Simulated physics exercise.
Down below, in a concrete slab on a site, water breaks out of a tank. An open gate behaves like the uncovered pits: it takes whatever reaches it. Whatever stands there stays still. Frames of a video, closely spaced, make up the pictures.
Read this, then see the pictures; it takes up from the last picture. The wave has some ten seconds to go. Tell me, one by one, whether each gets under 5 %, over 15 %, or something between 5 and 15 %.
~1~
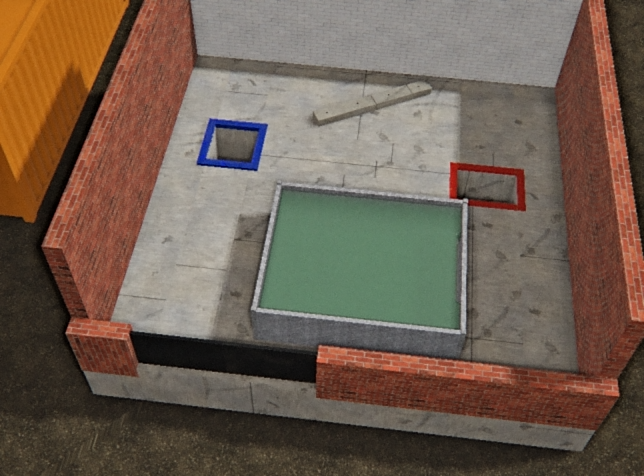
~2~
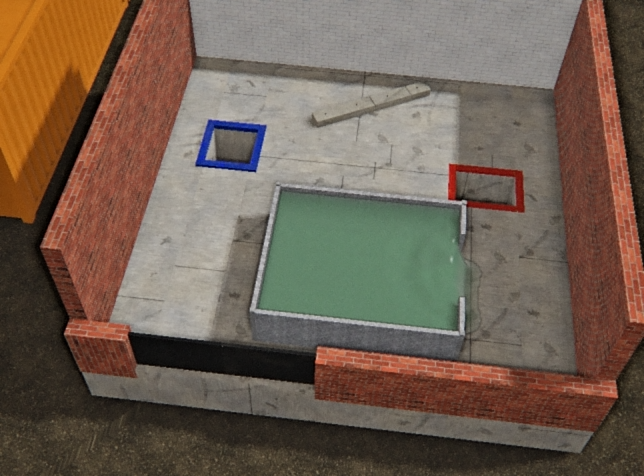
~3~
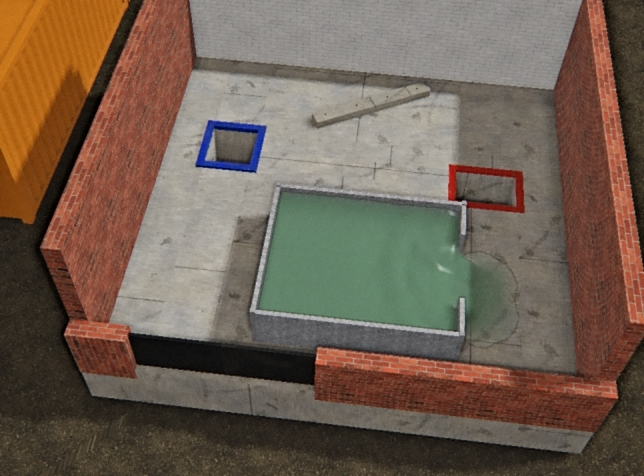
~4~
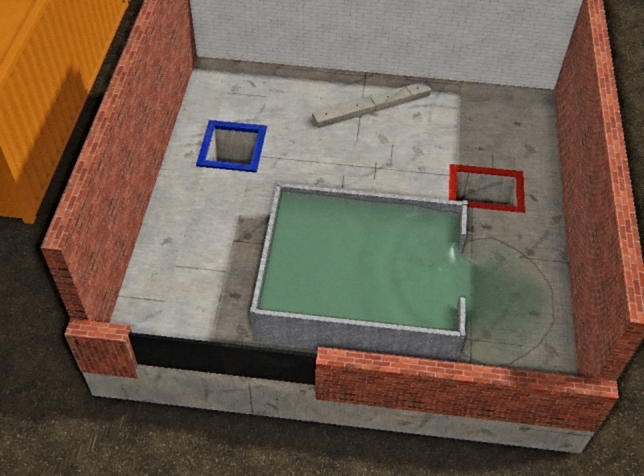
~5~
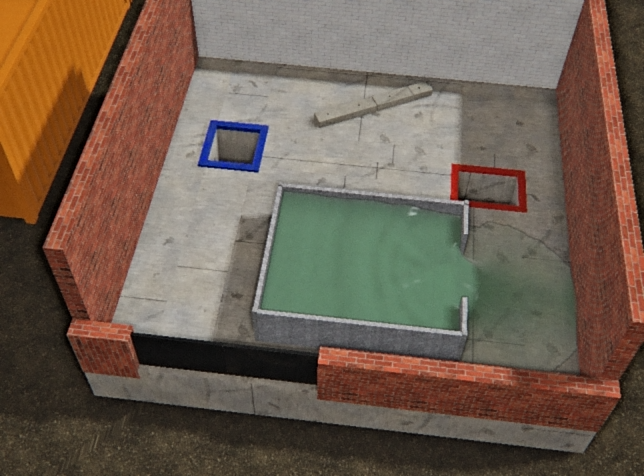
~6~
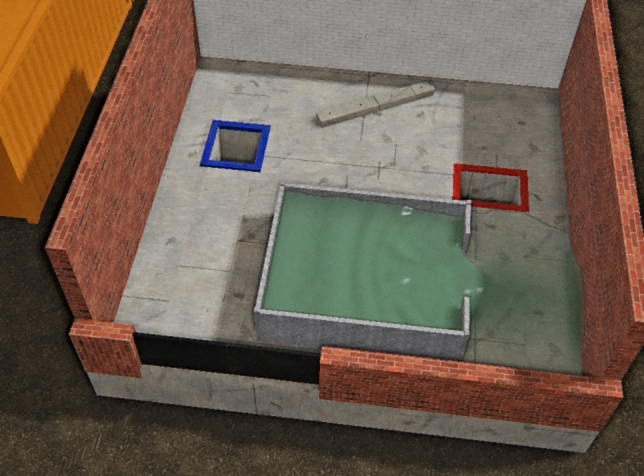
The gate swallows below five per cent; the blue pit swallows below five per cent; the red pit swallows beyond fifteen per cent.
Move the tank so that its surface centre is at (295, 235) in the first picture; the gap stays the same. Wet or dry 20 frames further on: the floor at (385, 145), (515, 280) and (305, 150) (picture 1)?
Location one: Bone dry; location two: Soaked; location three: Bone dry.
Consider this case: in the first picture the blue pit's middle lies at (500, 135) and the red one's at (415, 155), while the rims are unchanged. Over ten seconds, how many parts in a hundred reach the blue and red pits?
Split: Blue 14 %, red 8 %.
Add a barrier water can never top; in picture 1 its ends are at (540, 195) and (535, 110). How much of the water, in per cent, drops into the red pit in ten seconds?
Red: 25 %.
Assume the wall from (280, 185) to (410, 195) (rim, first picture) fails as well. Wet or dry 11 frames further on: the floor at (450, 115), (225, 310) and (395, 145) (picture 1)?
Result, in sequence: Inundated; untouched by the flood; inundated.
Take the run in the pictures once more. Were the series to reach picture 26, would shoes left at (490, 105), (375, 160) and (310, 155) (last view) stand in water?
First swamped, then spared, then spared.
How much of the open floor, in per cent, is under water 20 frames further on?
Roughly 40 per cent.
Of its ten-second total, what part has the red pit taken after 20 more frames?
Near 25 in a hundred.
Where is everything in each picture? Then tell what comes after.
In the first picture, still water in the tank at (365, 256).
In the second picture, water pours out at (456, 284) and has run to (468, 329).
In the third picture, the front is at (507, 331), out from the gap at (455, 286).
In the fourth picture, water pours out at (456, 286) and has run to (546, 324).
In the fifth picture, water pours out at (458, 285) and has run to (575, 341).
In the sixth picture, the front is at a hidden place, out from the gap at (460, 285).
A moment on, water covers 15 % of the floor; the gate 0 %, the blue pit 0 %, the red pit 0 %.
Next, water covers 25 % of the floor; the gate 0 %, the blue pit 0 %, the red pit 1 %.
Then, water covers 40 % of the floor; the gate 0 %, the blue pit 0 %, the red pit 4 %.
Later, water covers 80 % of the floor; the gate 0 %, the blue pit 0 %, the red pit 10 %.
In the end, water covers 95 % of the floor; the gate 0 %, the blue pit 2 %, the red pit 18 %.
